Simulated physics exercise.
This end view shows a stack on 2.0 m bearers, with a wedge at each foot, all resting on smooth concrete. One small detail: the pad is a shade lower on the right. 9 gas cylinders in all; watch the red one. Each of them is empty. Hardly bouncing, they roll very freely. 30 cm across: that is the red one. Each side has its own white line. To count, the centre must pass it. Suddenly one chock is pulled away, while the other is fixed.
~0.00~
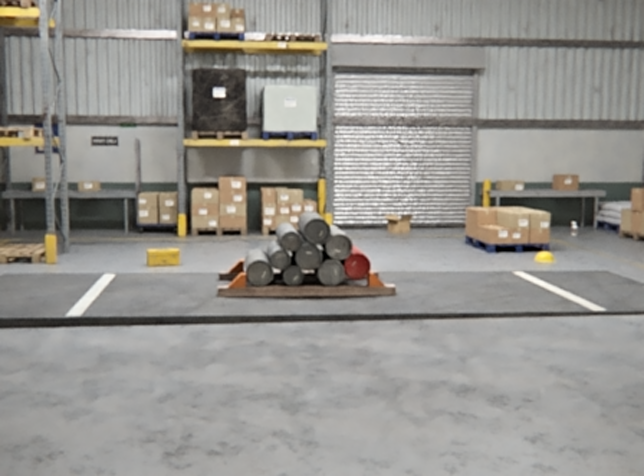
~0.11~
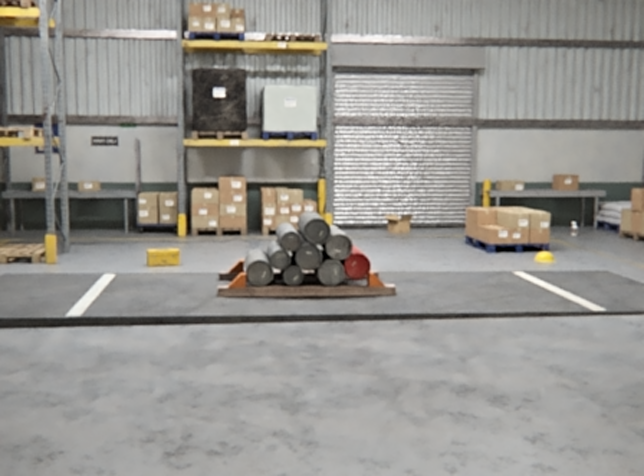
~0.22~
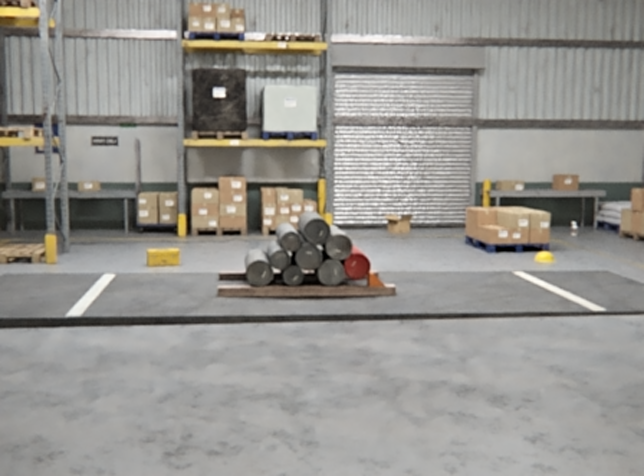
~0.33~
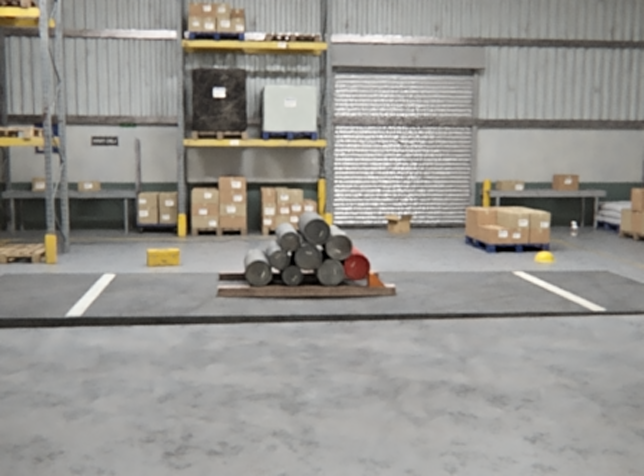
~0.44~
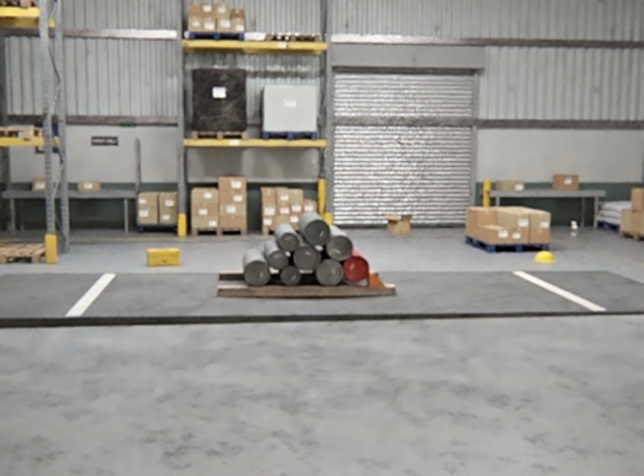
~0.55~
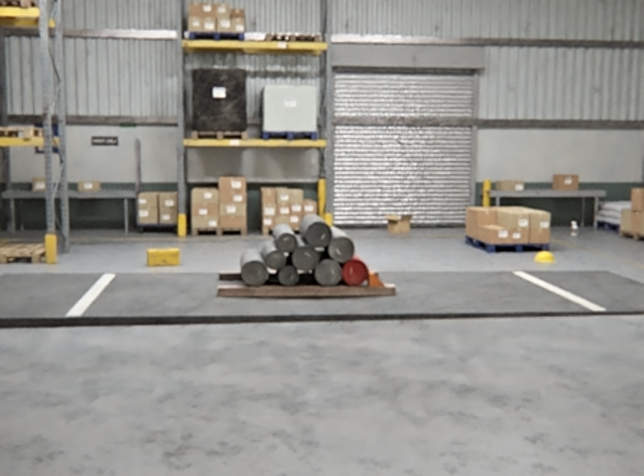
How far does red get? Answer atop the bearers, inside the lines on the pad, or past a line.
The red one comes to rest atop the bearers.
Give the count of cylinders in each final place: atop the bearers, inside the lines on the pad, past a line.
7, 1, 1.
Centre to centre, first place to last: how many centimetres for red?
Result - red: 5.
By 0.9 s, red is on the bearers, 45 cm from the bearers' right end; 0 of 9 have crossed.
Finally (7.2 s), red is on the bearers, 45 cm from the bearers' right end; 1 of 9 has crossed.
